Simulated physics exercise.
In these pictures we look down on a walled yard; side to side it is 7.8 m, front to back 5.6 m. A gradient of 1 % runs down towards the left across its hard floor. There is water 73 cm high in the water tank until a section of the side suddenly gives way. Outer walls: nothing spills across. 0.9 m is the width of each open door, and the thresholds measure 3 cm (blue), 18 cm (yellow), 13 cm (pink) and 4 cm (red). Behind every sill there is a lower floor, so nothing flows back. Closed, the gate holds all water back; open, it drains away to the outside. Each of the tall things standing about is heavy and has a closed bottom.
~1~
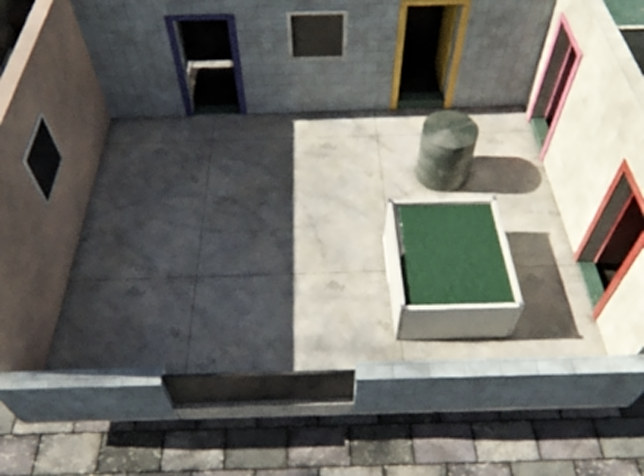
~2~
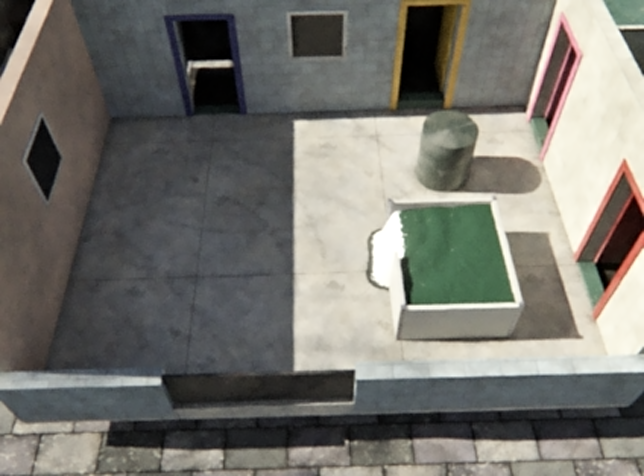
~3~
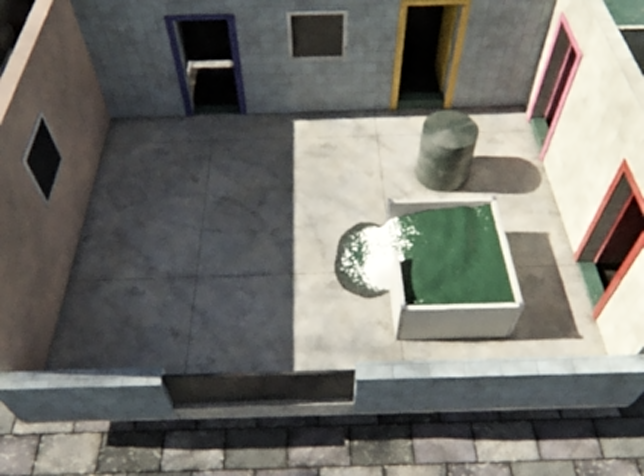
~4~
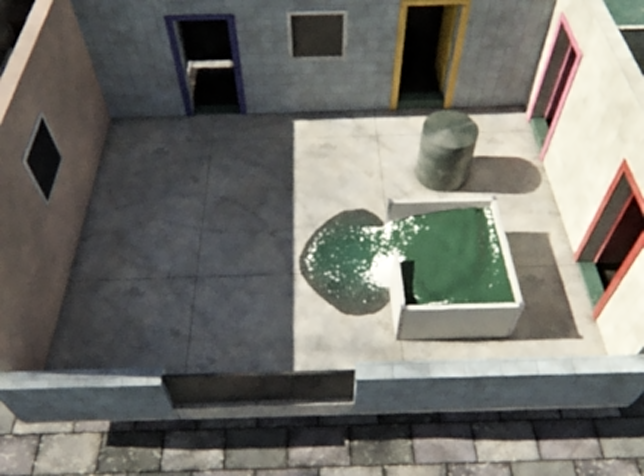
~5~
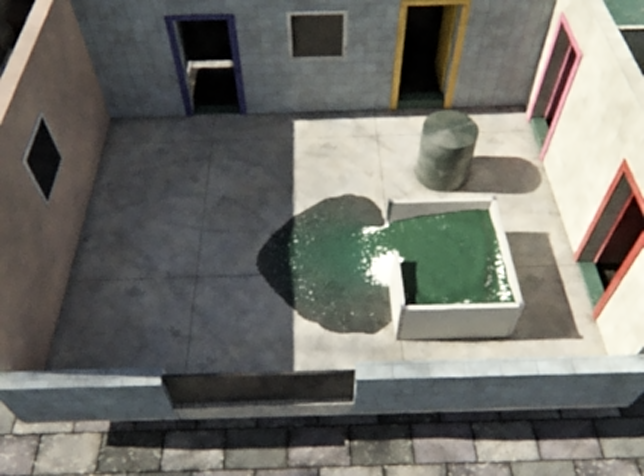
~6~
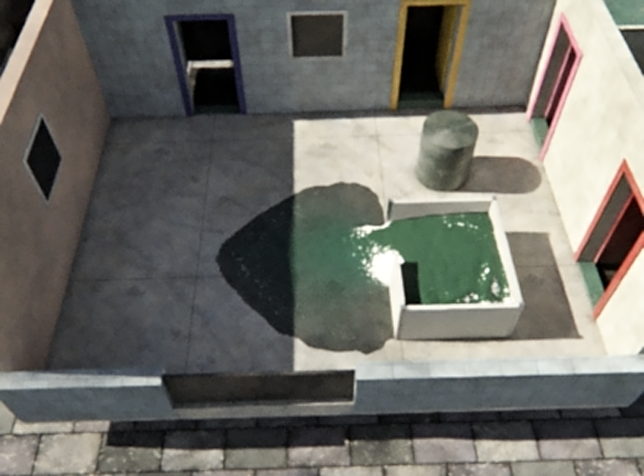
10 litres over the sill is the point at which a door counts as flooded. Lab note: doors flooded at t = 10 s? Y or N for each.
Blue door Y, yellow door N, pink door N, red door N.
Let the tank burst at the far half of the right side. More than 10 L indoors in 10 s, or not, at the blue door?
Then the blue door ends up within bounds.
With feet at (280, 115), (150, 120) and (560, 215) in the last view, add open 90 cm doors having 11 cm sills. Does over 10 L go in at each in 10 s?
So, in the order given, it's shy of the mark, then beyond the mark, then shy of the mark.
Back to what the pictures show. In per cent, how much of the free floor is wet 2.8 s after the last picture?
Near 55 per cent is wet.
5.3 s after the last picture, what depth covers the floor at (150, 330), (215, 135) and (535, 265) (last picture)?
I'd read it as roughly 6, 7 and 0 cm, in that order.
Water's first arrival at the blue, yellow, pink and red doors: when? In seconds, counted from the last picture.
Arrival: Blue 1.4 s, yellow 7.5 s, pink not within the 10 s, red not within the 10 s.
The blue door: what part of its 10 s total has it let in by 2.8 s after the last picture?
Fraction in by then: Around 20 per cent.
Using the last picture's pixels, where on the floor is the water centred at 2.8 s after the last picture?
The water is centred near (247, 248).
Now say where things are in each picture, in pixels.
The first picture shows the water tank at (450, 253) is whole and still, 73 cm deep.
In the second picture, the front is at (376, 235), 0.5 m from the gap at (392, 250); 0.2 m2 of floor is under water; 73 cm left at the back of the water tank.
In the third picture, the front is at (349, 286), 0.8 m from the gap at (392, 251); 0.8 m2 of floor is under water; 72 cm left at the back of the water tank.
In the fourth picture, water pours out at (392, 251) and has run 1.3 m, to (305, 265); typically 8 cm deep outside, 66 cm at the water tank's back.
In the fifth picture, the front is at (266, 250), 2.0 m from the gap at (392, 251); 3.4 m2 of floor is under water; 62 cm left at the back of the water tank.
In the sixth picture, water pours out at (392, 251) and has run 2.6 m, to (224, 258); typically 4 cm deep outside, 62 cm at the water tank's back.
Then, 0.7 s after the last picture water covers 35 % of the floor and is deepest (31 cm) near (374, 256); blue door not reached, yellow door not reached, pink door not reached, red door not reached.
Then, 1.5 s after the last picture water covers 55 % of the floor and is deepest (22 cm) near (65, 295); blue door 3 cm at the sill, 0 L in, yellow door not reached, pink door not reached, red door not reached.
Then, 2.8 s after the last picture water covers 55 % of the floor and is deepest (22 cm) near (105, 144); blue door 5 cm at the sill, 19 L in, yellow door not reached, pink door not reached, red door not reached.
Then, 5.3 s after the last picture water covers 55 % of the floor and is deepest (14 cm) near (80, 238); blue door 8 cm at the sill, 51 L in, yellow door not reached, pink door not reached, red door not reached.
Then, 9.3 s after the last picture water covers 80 % of the floor and is deepest (10 cm) near (95, 181); blue door 7 cm at the sill, 98 L in, yellow door 3 cm at the sill, 0 L in, pink door not reached, red door not reached.
